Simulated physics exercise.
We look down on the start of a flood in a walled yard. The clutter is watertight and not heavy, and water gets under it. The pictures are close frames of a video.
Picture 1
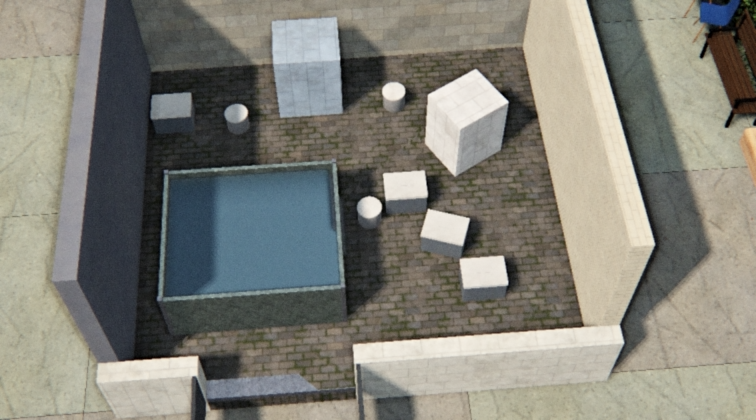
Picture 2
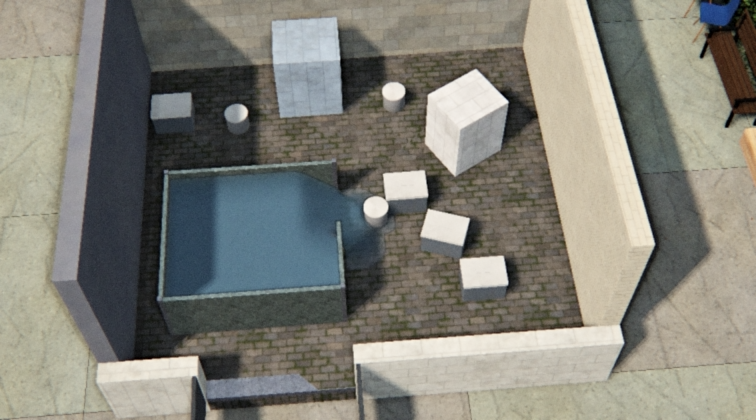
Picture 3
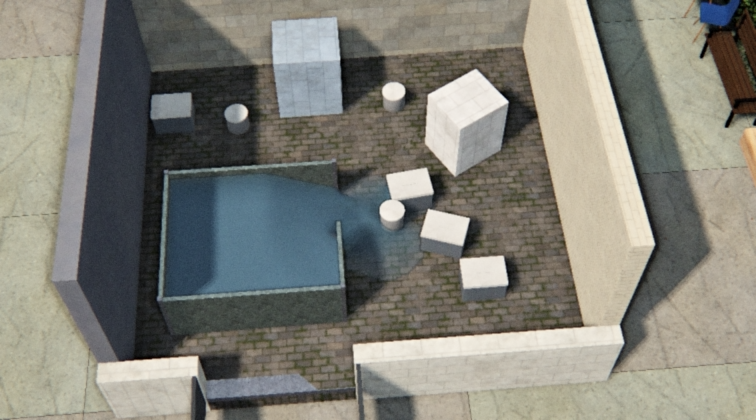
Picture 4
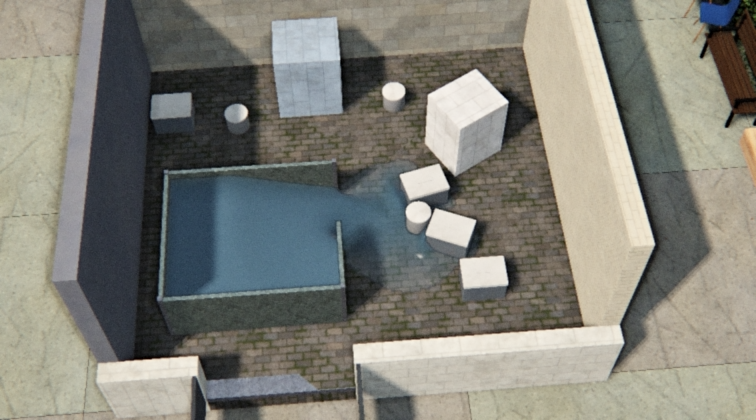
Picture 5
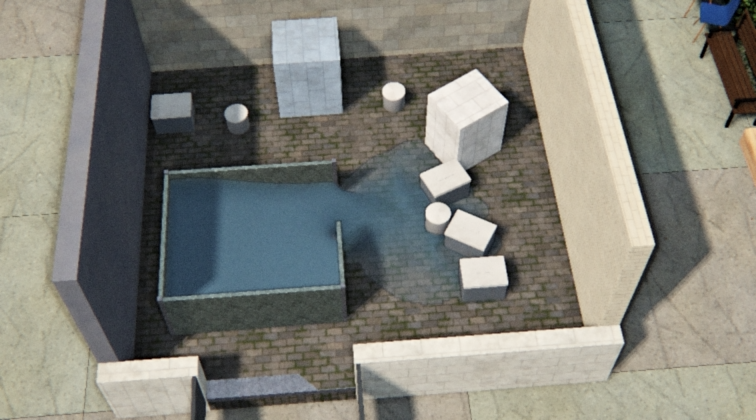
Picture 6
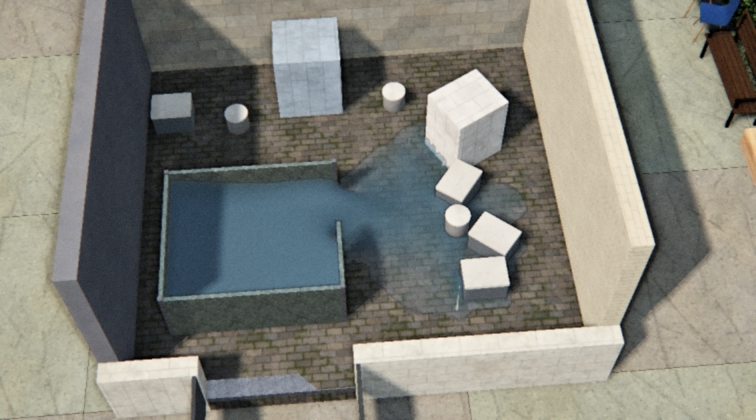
Water pours from the pool's right side, pushing a white cylinder and nearby blocks rightward.
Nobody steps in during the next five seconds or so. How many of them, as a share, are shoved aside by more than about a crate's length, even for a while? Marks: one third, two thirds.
Share: Two thirds or above.
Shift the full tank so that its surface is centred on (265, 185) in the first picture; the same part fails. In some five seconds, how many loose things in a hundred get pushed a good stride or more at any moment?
Close to 80 %.
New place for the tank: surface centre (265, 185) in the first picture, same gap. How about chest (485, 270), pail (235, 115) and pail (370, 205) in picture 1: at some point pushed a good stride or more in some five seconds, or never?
As listed: Shifted that much, not that far, yes.
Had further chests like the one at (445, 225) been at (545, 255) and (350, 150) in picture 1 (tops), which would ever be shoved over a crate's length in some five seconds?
One after the other: Moved that far, not that far.
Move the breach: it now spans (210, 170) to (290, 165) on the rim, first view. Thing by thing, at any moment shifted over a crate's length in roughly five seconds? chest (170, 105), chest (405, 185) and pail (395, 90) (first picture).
As listed: Shifted that much, under that, pushed that far.
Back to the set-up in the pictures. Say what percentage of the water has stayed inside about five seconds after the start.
About 98 per cent.
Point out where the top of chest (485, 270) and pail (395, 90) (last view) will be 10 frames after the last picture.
Roughly at (533, 313) and (347, 51).
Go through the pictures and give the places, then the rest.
The first frame shows a pail at (370, 207) rests on the ground; a chest at (406, 184), on the bottom; 0 of 8 have shifted.
The second frame shows a pail at (376, 207) rests on the ground, close to its start; a chest at (406, 184) rests on the ground; 1 of 8 have shifted.
The third frame shows a pail at (392, 210) floats, a stride from its start; a chest at (410, 183), on the bottom, close to its start; 2 of 8 have shifted.
The fourth frame shows a pail at (419, 212), afloat, a stride from its start; a chest at (425, 181) rests on the ground, close to its start; 3 of 8 have shifted.
The fifth frame shows a pail at (438, 213) floats, a stride from its start; a chest at (446, 176) rests on the ground, a stride from its start; 3 of 8 have shifted.
The sixth frame shows a pail at (458, 215), afloat, a stride from its start; a chest at (460, 179) rests on the ground, a stride from its start; 3 of 8 have shifted.
A moment on, 3 of 8 are well off their spots; 1 afloat.
Next, 5 of 8 are well off their spots; 4 afloat.
Later, 6 of 8 are well off their spots; 5 afloat.
In the end, 6 of 8 are well off their spots, and 6 have been at some point; 6 afloat.
